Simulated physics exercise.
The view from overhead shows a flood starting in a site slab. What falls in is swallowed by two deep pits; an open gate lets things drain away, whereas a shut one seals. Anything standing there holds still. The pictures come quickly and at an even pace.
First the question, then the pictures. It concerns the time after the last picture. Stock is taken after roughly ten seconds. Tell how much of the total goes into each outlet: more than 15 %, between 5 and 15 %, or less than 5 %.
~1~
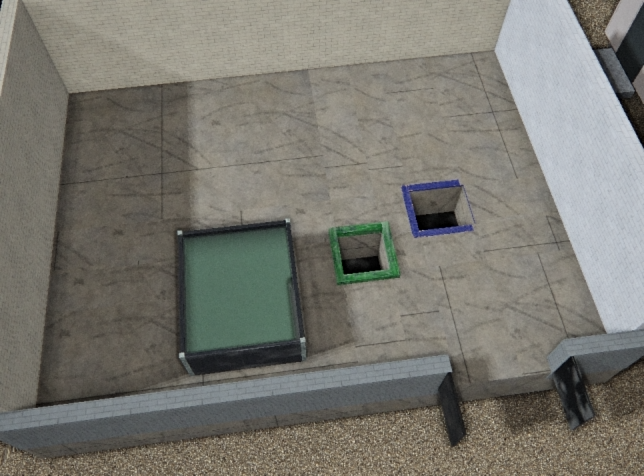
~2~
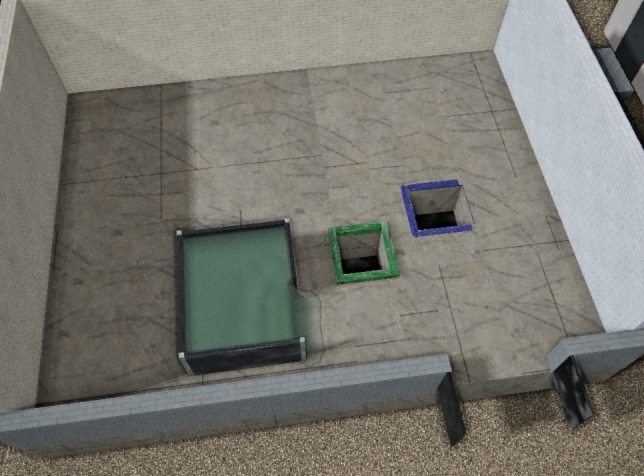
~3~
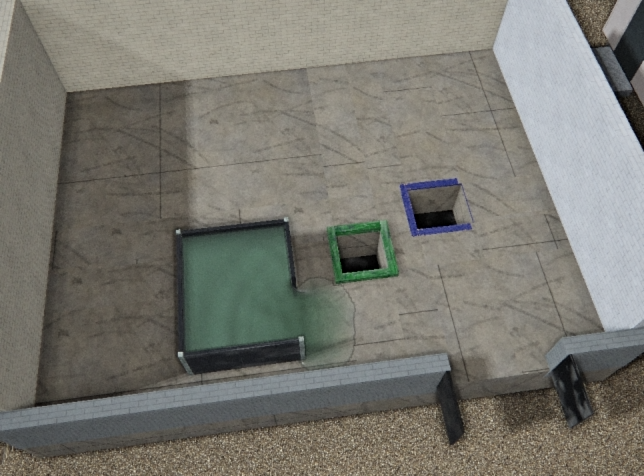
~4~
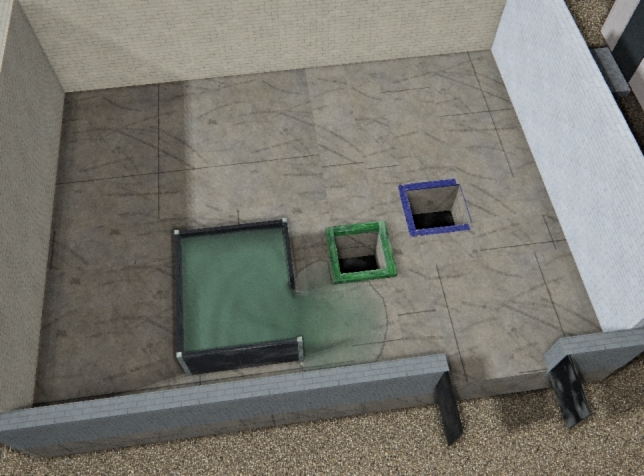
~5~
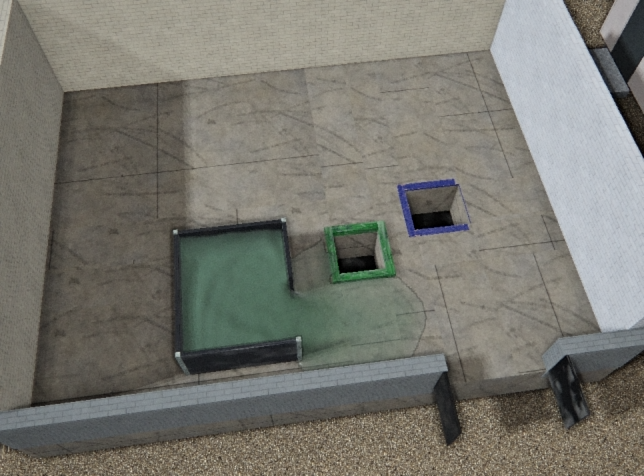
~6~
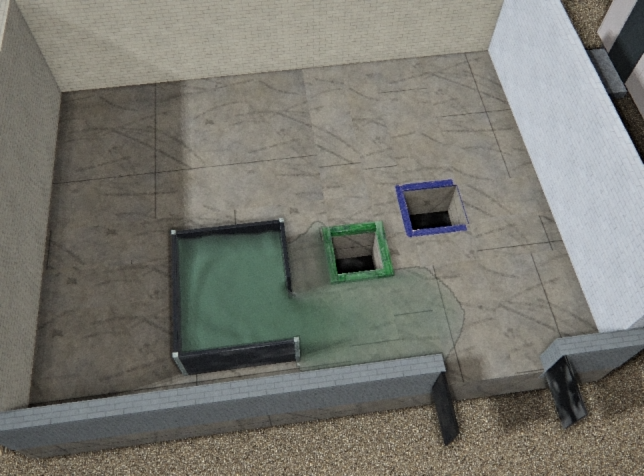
Where it goes: The gate gets more than 15 %; the green pit gets less than 5 %; the blue pit gets between 5 and 15 %.
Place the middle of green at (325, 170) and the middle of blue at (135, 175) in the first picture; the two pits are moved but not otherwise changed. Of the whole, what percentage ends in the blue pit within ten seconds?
In per cent: Blue 0.
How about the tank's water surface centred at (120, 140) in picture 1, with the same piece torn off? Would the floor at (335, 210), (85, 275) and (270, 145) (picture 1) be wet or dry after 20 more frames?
In sequence: Inundated, next unflooded, then inundated.
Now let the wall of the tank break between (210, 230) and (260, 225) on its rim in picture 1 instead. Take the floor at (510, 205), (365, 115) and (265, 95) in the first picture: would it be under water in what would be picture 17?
So the first one is left untouched, the next drenched, and the last drenched.
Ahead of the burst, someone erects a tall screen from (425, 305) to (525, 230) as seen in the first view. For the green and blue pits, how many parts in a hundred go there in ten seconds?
Estimated shares: Green 2 percent, blue 15 percent.
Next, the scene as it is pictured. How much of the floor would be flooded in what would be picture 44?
By my count, 45 percent.
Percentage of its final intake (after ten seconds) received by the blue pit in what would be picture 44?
Something like 45 in a hundred.
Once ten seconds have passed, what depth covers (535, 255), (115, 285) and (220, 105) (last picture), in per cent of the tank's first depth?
Respectively 6, 0 and 4 per cent.
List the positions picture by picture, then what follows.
The first picture shows the open tank at (239, 287) is whole and still.
In the second picture, the front is at (307, 295), out from the gap at (297, 323).
In the third picture, water pours out at (296, 322) and has run to (341, 293).
In the fourth picture, water pours out at (295, 323) and has run to (376, 300).
In the fifth picture, water pours out at (294, 323) and has run to (415, 302).
In the sixth picture, the front is at (458, 322), out from the gap at (292, 323).
A moment on, water covers 20 % of the floor; the gate 1 %, the green pit 0 %, the blue pit 0 %.
Next, water covers 20 % of the floor; the gate 3 %, the green pit 1 %, the blue pit 0 %.
Then, water covers 30 % of the floor; the gate 6 %, the green pit 1 %, the blue pit 1 %.
Later, water covers 45 % of the floor; the gate 14 %, the green pit 1 %, the blue pit 4 %.
In the end, water covers 70 % of the floor; the gate 21 %, the green pit 1 %, the blue pit 8 %.
